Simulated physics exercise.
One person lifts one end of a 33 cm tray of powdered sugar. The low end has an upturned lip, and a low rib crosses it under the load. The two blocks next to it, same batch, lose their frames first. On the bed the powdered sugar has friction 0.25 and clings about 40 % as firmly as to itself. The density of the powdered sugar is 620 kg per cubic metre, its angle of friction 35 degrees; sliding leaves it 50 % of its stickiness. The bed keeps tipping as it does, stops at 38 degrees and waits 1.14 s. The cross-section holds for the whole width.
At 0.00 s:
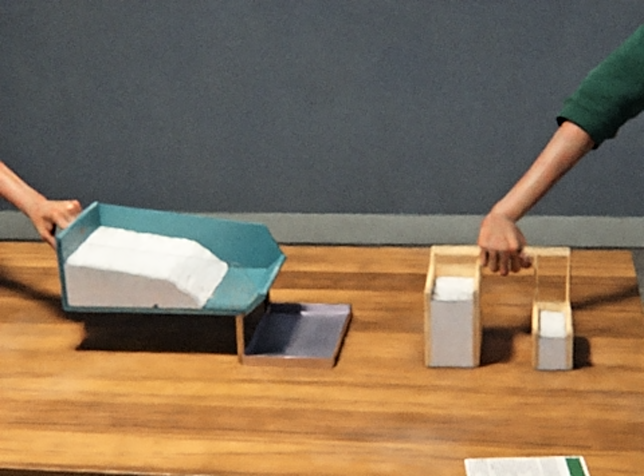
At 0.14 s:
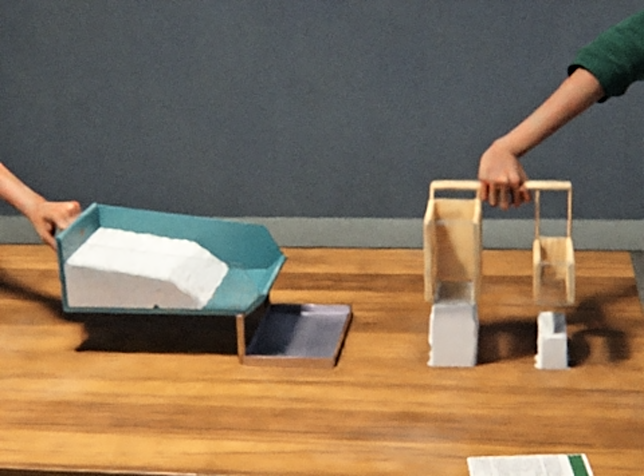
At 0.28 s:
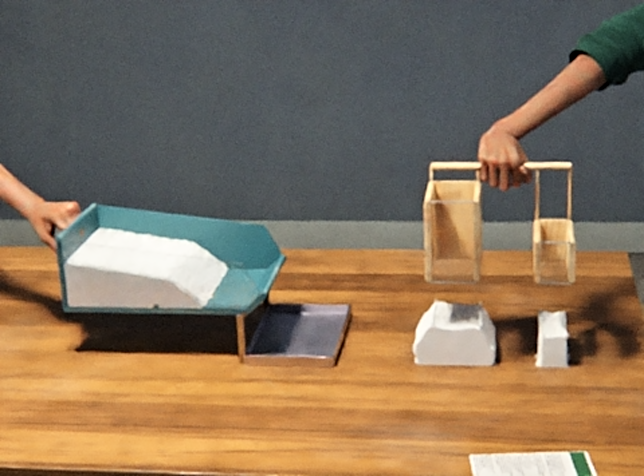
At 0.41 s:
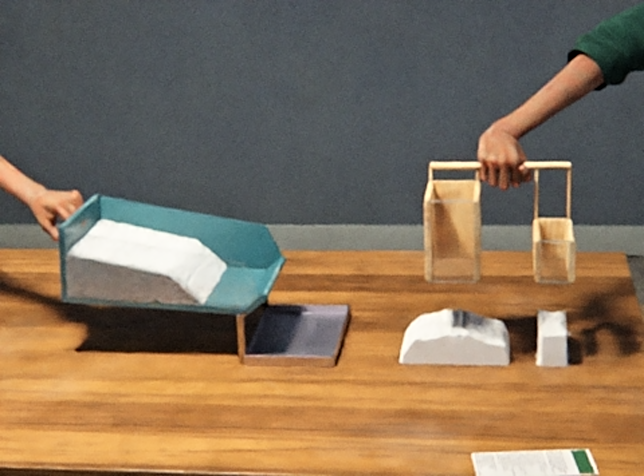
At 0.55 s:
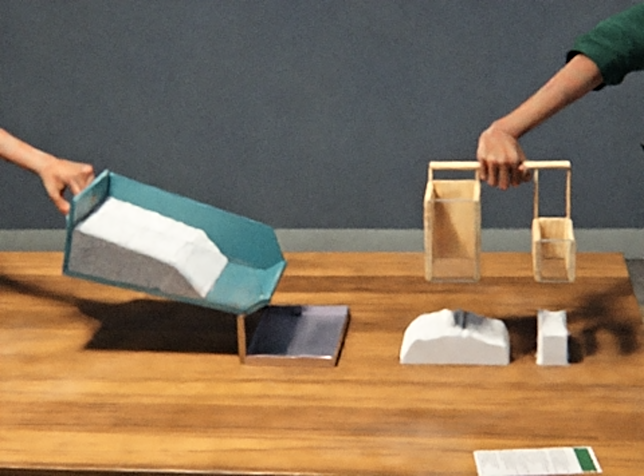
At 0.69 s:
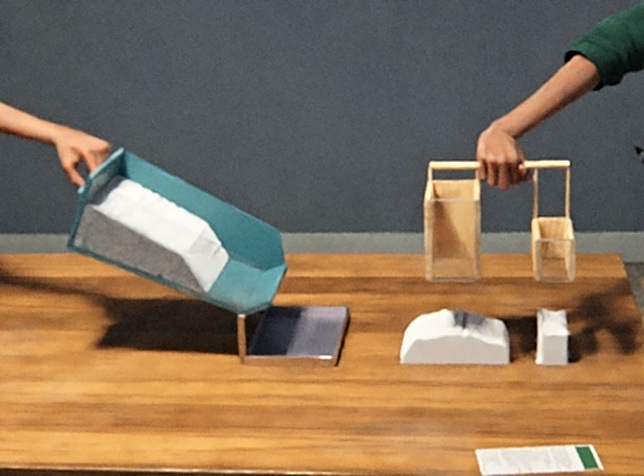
A hand lifts two wooden boxes off white blocks, then another tilts a teal tray.
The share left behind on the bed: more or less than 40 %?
The result is less than 40 %.
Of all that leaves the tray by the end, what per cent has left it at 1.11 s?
About 10 %.
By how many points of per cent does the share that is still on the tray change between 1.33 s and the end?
Some 30 per cent.
After 0.88 s, the tilt is 35 degrees and 100 % is on the bed.
After 1.11 s, the tilt is 38 degrees and 96 % is on the bed.
After 1.33 s, the tilt is 38 degrees and 61 % is on the bed.
After 1.56 s, the tilt is 38 degrees and 37 % is on the bed.
After 2.13 s, the tilt is 38 degrees and 32 % is on the bed.
